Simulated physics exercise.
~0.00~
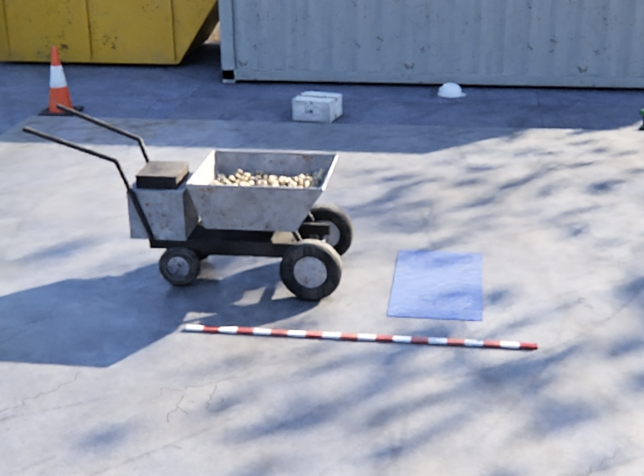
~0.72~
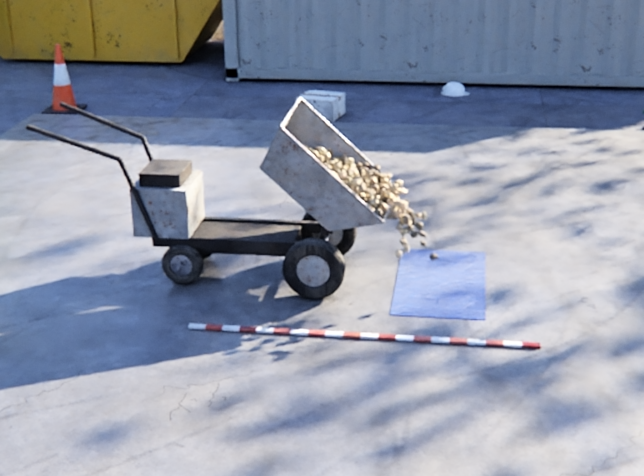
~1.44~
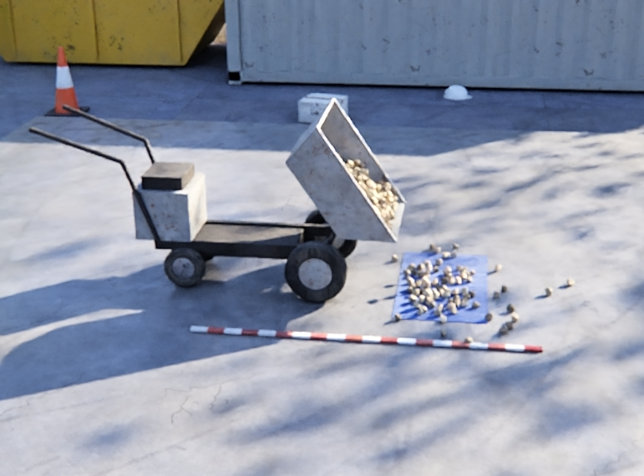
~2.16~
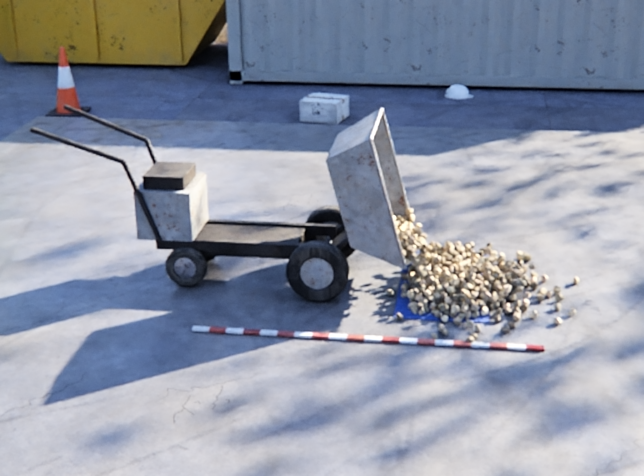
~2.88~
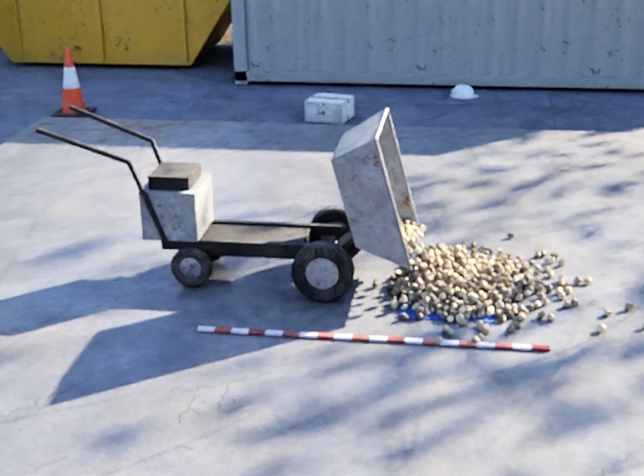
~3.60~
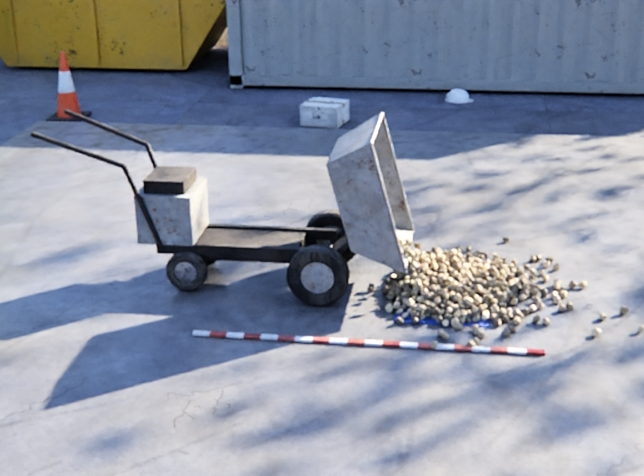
The clip opens on a small motor barrow with a skip full of pale stones, standing on sunlit concrete beside a flat blue sheet and a red and white striped pole. The skip tilts up towards the right, and the first stones slide over its lip. As it tips further, stones scatter across the sheet and a few roll beyond it. The skip swings up steeply and most of the load pours out into a heap. It then holds still, the heap covering most of the sheet, with strays to the right and some stones left at the lip.
